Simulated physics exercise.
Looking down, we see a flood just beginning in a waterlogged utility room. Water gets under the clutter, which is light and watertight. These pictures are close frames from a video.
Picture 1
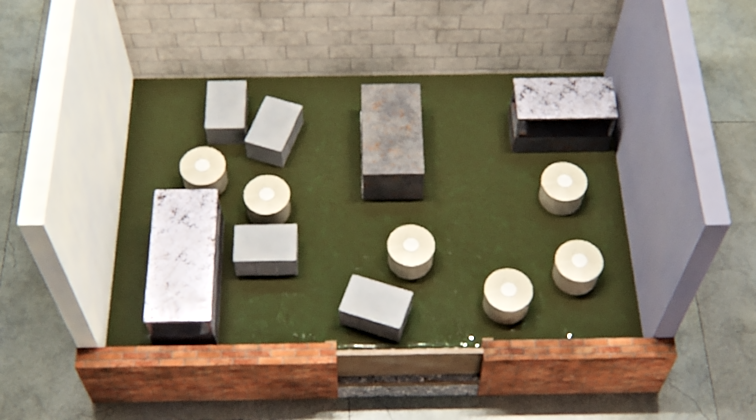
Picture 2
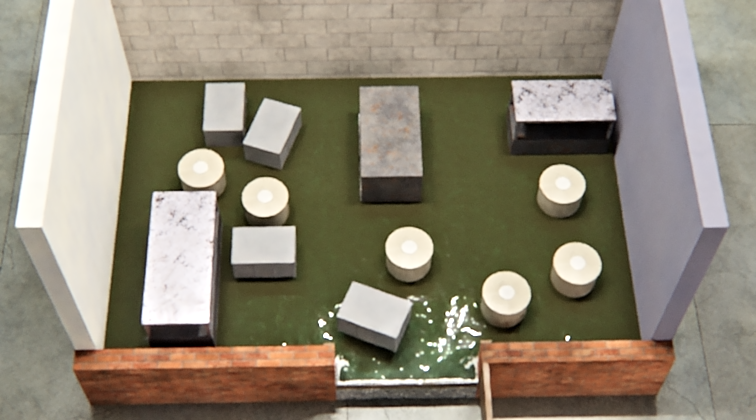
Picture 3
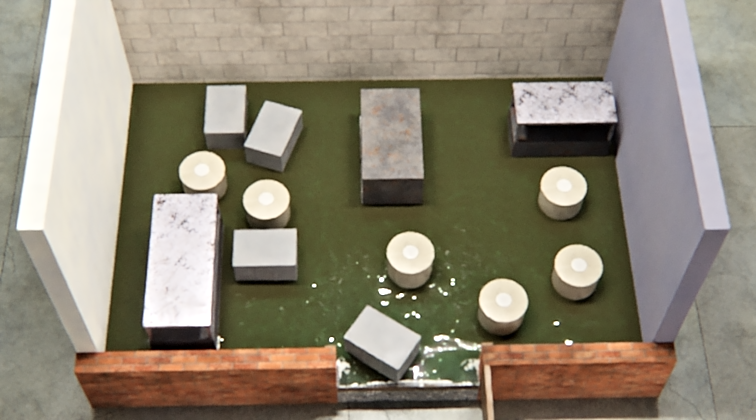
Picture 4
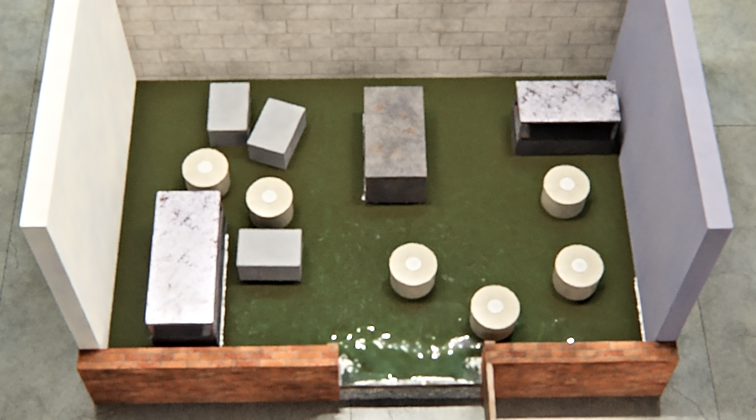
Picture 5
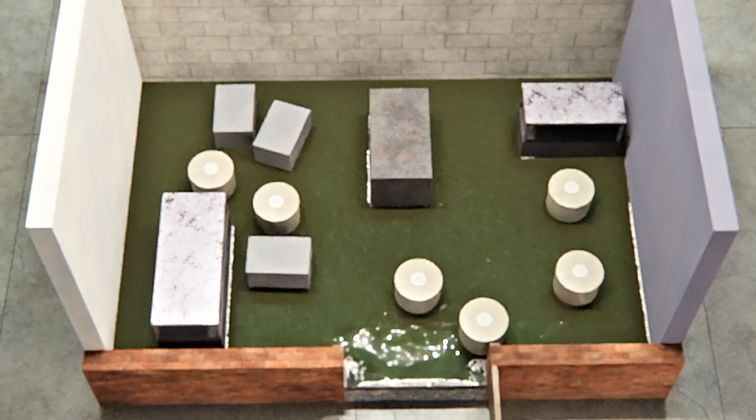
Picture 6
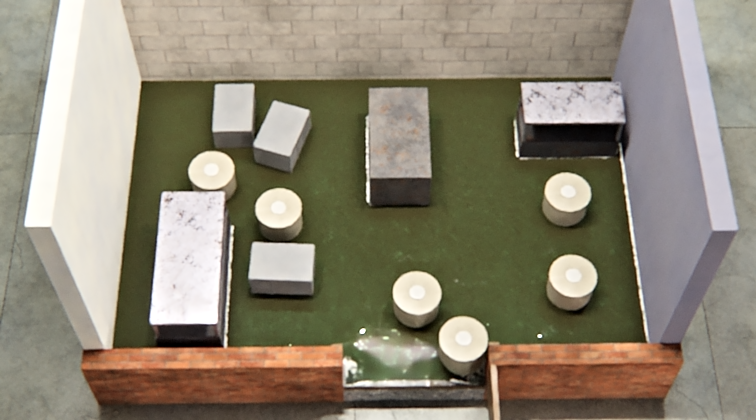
The clip shows dark green water in a walled room of blocks and round tubs; foam stirs at the front gap, a small grey block turns and passes out through it, then pale tubs drift toward the opening.
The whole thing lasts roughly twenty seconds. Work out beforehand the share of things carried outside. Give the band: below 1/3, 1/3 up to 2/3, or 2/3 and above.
Band: 2/3 and above.
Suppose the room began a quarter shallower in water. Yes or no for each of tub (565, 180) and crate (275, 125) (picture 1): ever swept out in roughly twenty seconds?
As listed: Left behind, out.
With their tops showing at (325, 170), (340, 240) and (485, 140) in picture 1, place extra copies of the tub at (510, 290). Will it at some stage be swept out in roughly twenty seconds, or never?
Escapes; escapes; escapes.
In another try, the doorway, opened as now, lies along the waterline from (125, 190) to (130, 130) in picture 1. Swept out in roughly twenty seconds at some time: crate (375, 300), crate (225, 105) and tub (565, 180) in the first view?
Sequentially, I'd put it as not lost, swept away, not lost.
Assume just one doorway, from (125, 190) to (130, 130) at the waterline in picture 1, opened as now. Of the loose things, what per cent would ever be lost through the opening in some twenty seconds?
60 %.
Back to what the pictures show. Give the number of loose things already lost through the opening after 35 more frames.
8.
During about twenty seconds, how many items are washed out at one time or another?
That adds up to 8.
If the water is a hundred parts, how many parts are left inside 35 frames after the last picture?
46 %.
A moment on, 3 of 10 are out; 7 afloat.
Next, 6 of 10 are out; 4 afloat.
Later, 8 of 10 are out; 2 afloat.
In the end, 8 of 10 are out; 2 afloat.
